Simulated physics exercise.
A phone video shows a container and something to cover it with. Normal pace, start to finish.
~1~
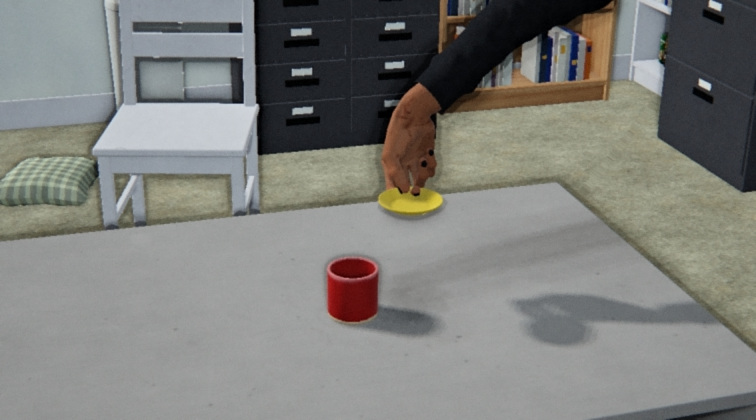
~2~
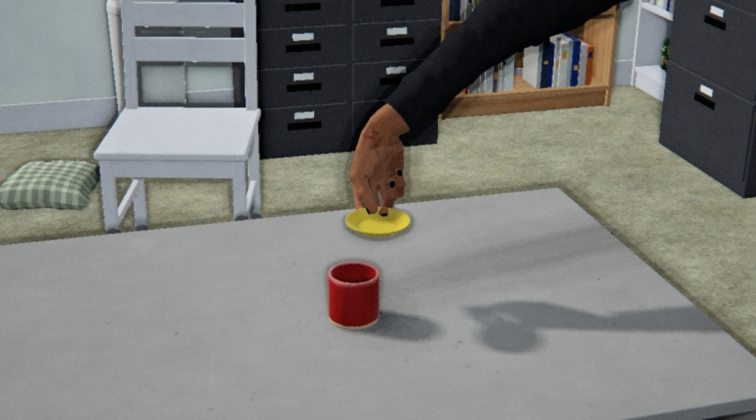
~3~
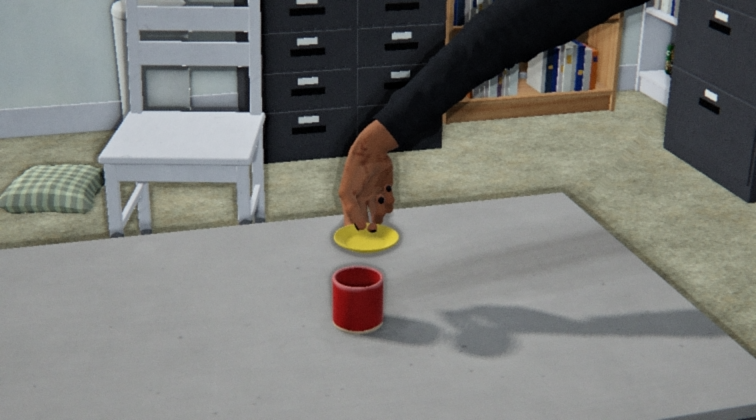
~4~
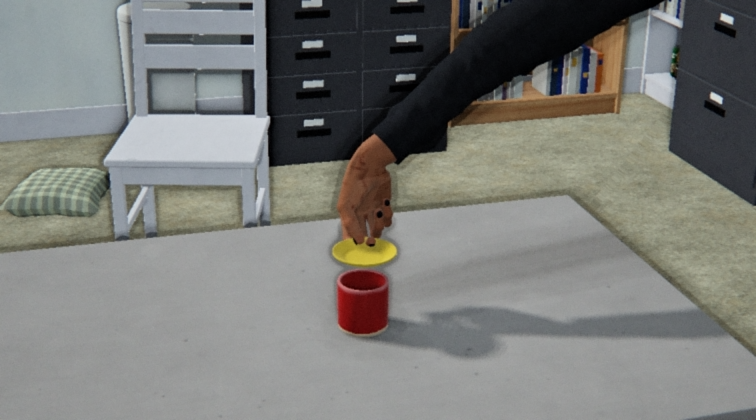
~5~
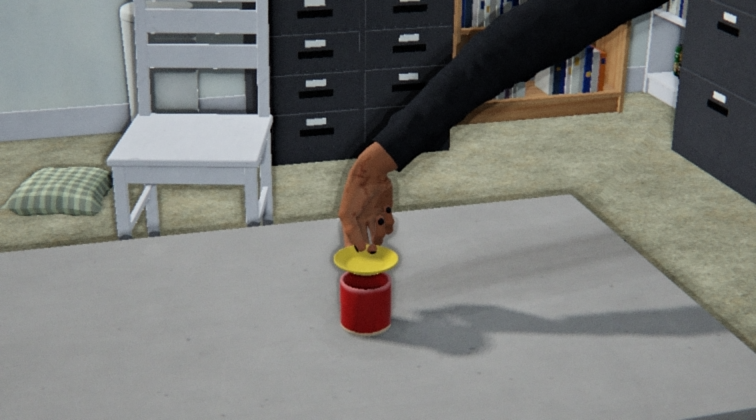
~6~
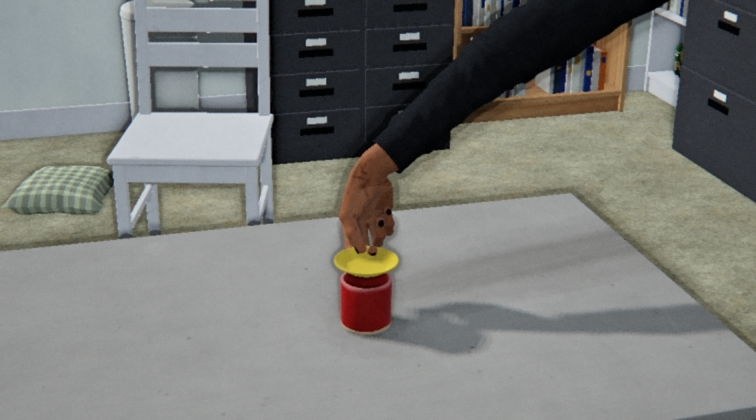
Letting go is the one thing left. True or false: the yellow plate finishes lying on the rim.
True.
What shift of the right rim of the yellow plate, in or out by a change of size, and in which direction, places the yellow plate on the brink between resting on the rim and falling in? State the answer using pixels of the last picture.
8 pixels left.
Then, 0.10 s later than the last frame, yellow plate shifted a little near (366, 274).
Then, 0.18 s later than the last frame, yellow plate sitting on the rim near (366, 274).
When it is over, the yellow plate rests on the rim, near (366, 273).
